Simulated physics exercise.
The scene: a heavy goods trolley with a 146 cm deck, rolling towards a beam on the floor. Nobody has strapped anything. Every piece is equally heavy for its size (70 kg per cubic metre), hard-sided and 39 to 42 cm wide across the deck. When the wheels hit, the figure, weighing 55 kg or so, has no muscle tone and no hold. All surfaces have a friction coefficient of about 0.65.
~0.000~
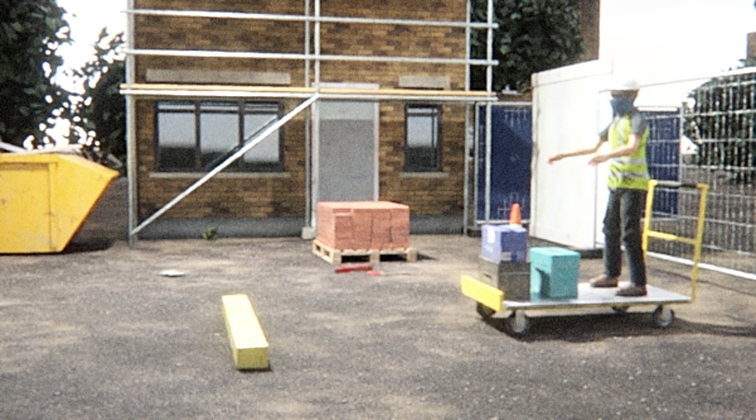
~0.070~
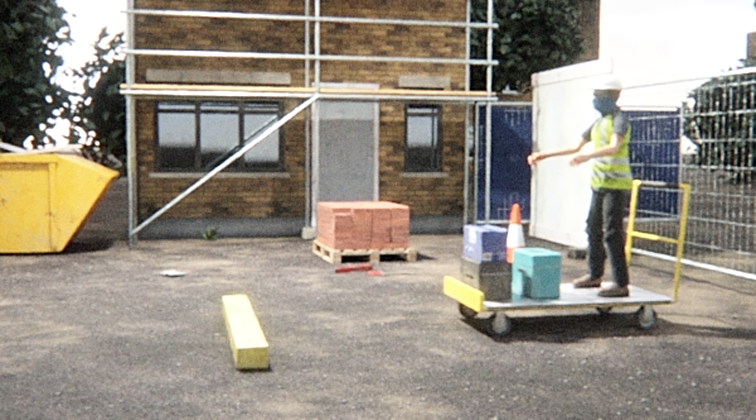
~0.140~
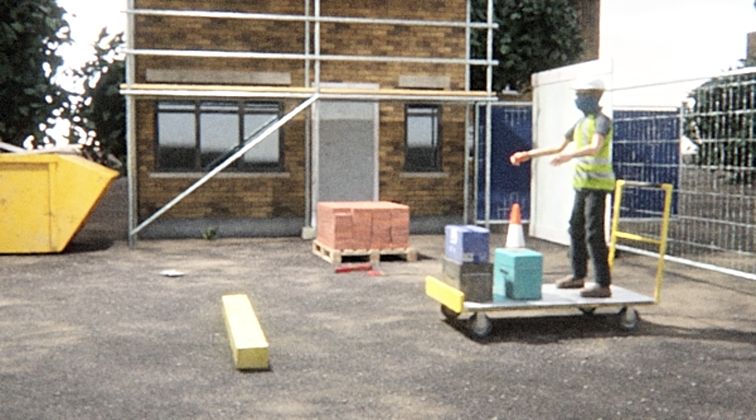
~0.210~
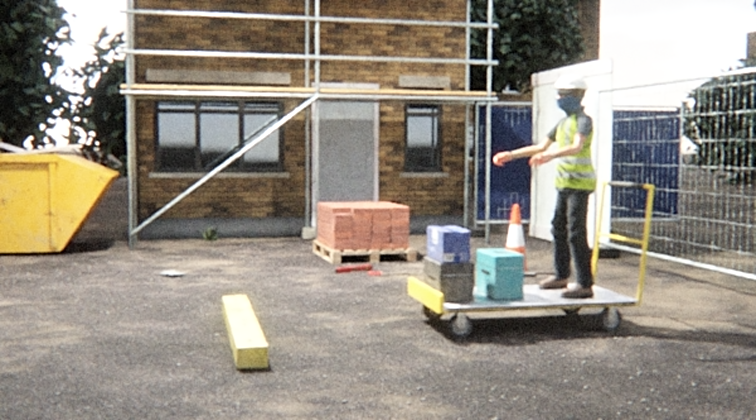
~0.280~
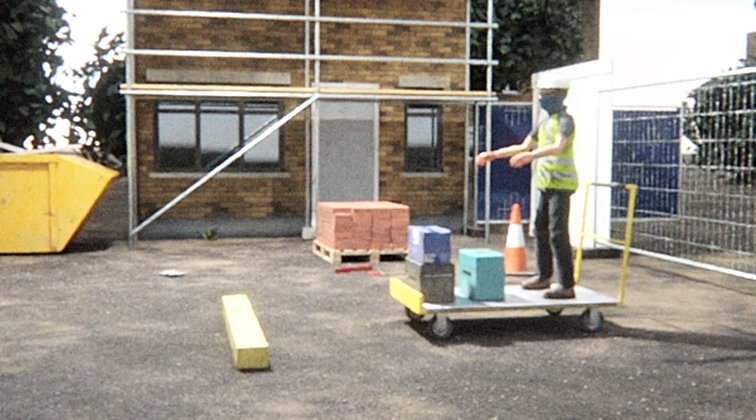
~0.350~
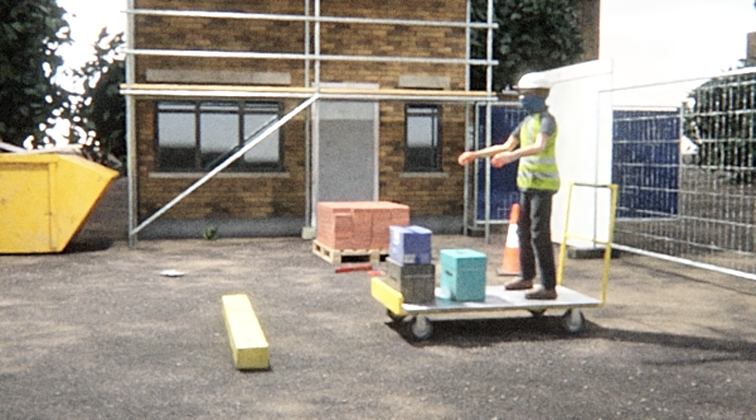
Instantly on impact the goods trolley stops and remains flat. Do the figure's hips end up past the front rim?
No.
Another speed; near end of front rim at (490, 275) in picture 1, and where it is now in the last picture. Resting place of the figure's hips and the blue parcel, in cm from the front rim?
Rest points: Hips at 0 cm past, blue at 70 cm past.
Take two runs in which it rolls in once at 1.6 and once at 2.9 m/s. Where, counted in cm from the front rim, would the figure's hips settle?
First it stops 60 cm short of the rim, and next time it goes 50 cm beyond it.
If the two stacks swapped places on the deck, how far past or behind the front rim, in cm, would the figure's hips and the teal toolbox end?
Swapped: Hips 60 cm behind; teal 20 cm behind.
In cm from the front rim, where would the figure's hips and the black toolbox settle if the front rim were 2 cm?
Rest positions from the front rim: Hips 60 cm behind; black 20 cm behind.
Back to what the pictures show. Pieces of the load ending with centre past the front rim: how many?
All told, the number is 1.
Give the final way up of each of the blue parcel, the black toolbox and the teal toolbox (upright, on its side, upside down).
When everything stops, the blue one sits with its base skyward, the black one the right way up, and the teal one the right way up.
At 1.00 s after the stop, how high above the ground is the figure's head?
At that moment it's around 50 cm off the ground.
After 0.84 s the deck stops.
After 1.39 s the figure's hips are 56 cm behind the rim, near (323, 239) in the last picture's view.
After 1.84 s the figure's hips are 57 cm behind the rim, near (324, 241) in the last picture's view.
At rest, 2.2 s, past the rim, blue parcel; behind it, teal toolbox, black toolbox and the figure's hips.
